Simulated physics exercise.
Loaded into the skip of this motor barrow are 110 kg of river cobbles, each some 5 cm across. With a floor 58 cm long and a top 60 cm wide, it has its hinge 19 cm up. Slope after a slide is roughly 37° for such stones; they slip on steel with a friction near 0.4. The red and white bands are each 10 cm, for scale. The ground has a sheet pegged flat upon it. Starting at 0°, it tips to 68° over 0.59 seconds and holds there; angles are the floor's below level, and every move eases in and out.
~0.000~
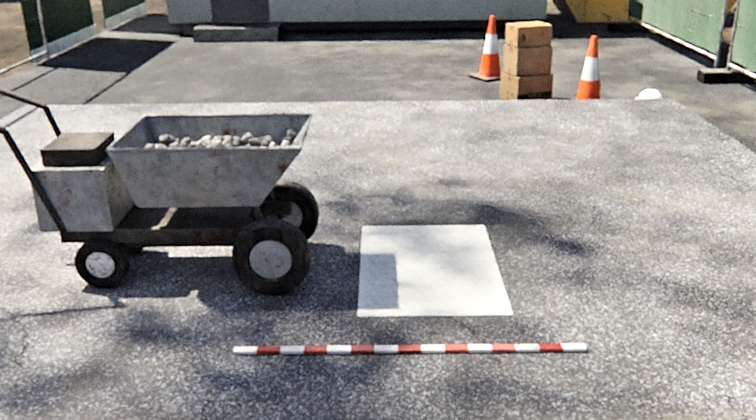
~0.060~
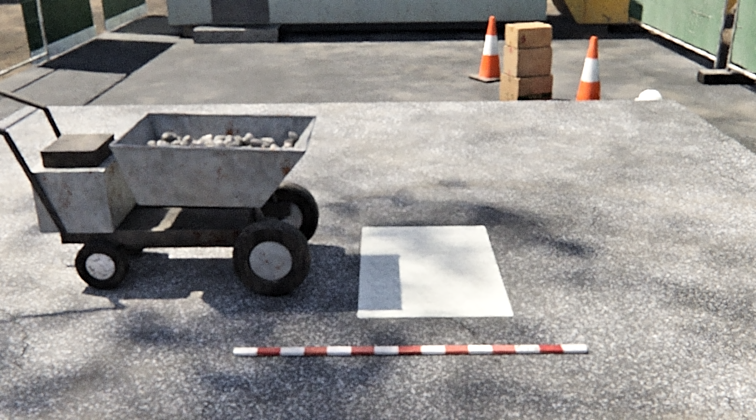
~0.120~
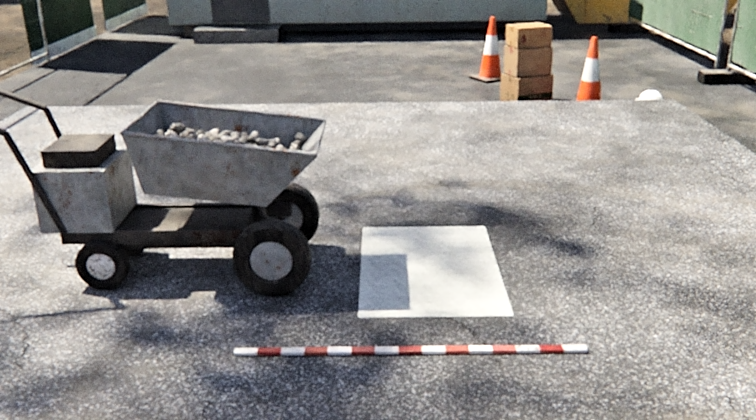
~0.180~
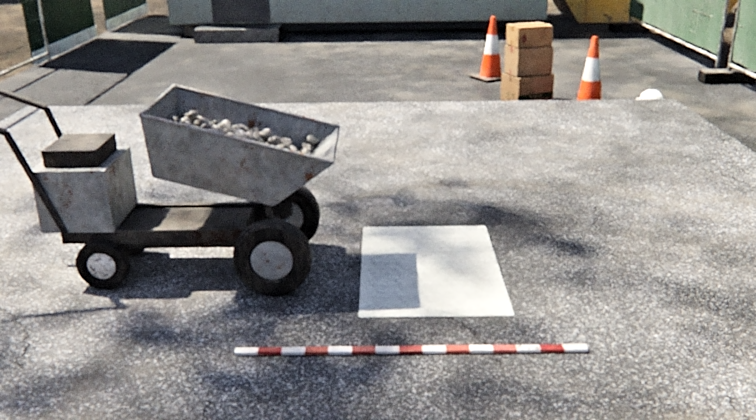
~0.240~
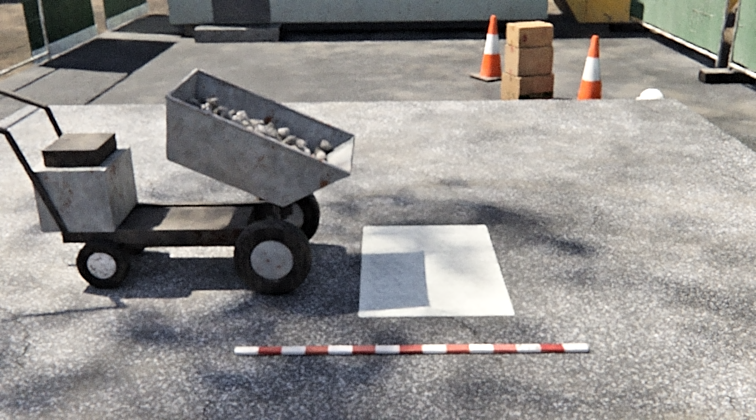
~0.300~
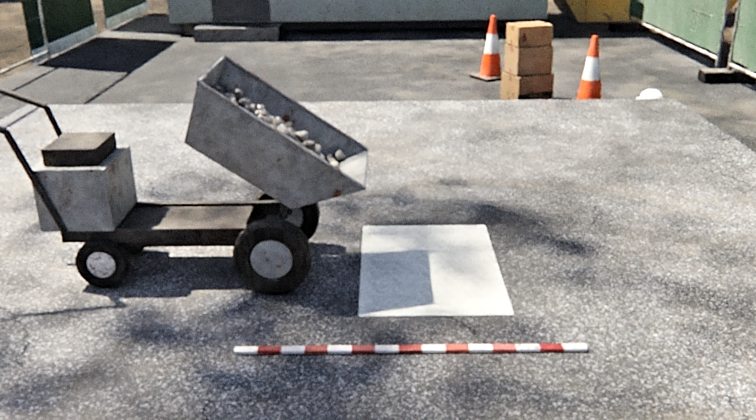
On a paved yard, a small barrow's grey skip full of stones tilts steeply rightward.
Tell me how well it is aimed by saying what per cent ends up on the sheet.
Around 65 per cent ends up there.
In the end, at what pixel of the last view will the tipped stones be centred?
(462, 261).
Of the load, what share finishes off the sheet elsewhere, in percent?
35%, roughly.
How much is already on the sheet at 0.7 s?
Something like 15 in a hundred.
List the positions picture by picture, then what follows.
The first picture shows lip at (301, 149), floor tilted 0°, highest stones at (212, 143).
The second picture shows lip at (305, 151), floor tilted 2°, highest stones at (205, 143); the stones move at 0.4 m/s on average.
In the third picture, the skip is at 7°, its lip at (317, 155); the top of the load is at (180, 135); the stones move at 1.0 m/s on average.
In the fourth picture, the skip is at 15°, its lip at (333, 162); the top of the load is at (186, 119); the stones move at 1.3 m/s on average.
In the fifth picture, the skip is at 25°, its lip at (350, 174); the top of the load is at (202, 104); the stones move at 1.5 m/s on average.
The sixth picture shows lip at (366, 189), floor tilted 35°, highest stones at (226, 93); the stones move at 1.6 m/s on average.
After 0.4 s the floor is at 57°; 100 % in the skip; the foremost stones are at (362, 202).
After 0.7 s the floor is at 68°; 84 % in the skip, 16 % on the sheet; the foremost stones are at (444, 243).
After 1.0 s the floor is at 68°; 21 % in the skip, 57 % on the sheet, 22 % off the sheet elsewhere; the foremost stones are at (589, 256).
After 3.0 s the floor is at 68°; 0 % in the skip, 65 % on the sheet, 35 % off the sheet elsewhere; the foremost stones are past the picture's edge.
